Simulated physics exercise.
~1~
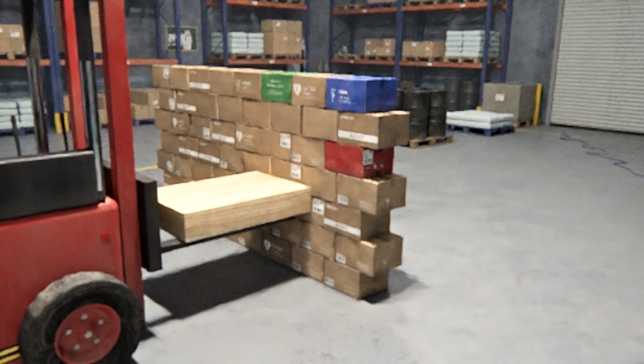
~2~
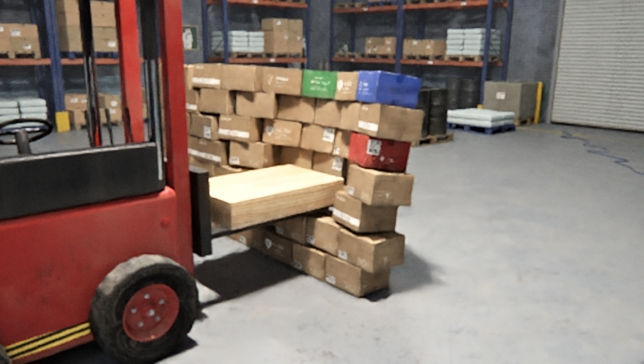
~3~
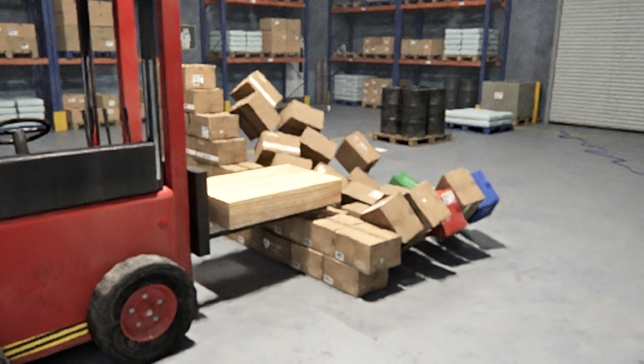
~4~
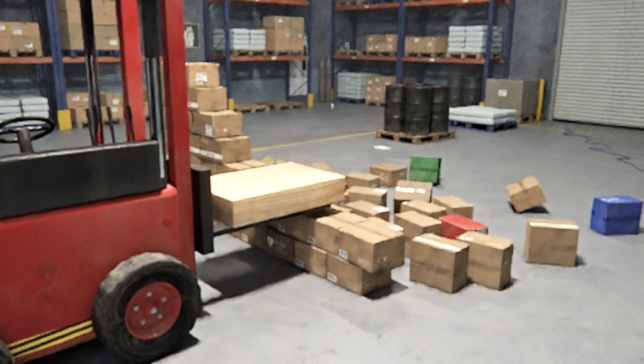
A red forklift stands at the left of a grey warehouse floor, seen from the side by a slightly swaying camera, with a pale wooden block held before it against a staggered wall of brown cartons. Green and blue cartons sit on the top row, and a red one lies lower at the right end. The forklift rolls right and drives the block into the wall, making the upper cartons bulge and lean. It stops, and the upper part topples away behind and to the right. Cartons tumble across the floor, the blue one landing farthest right, while the lower rows and left stack remain standing.
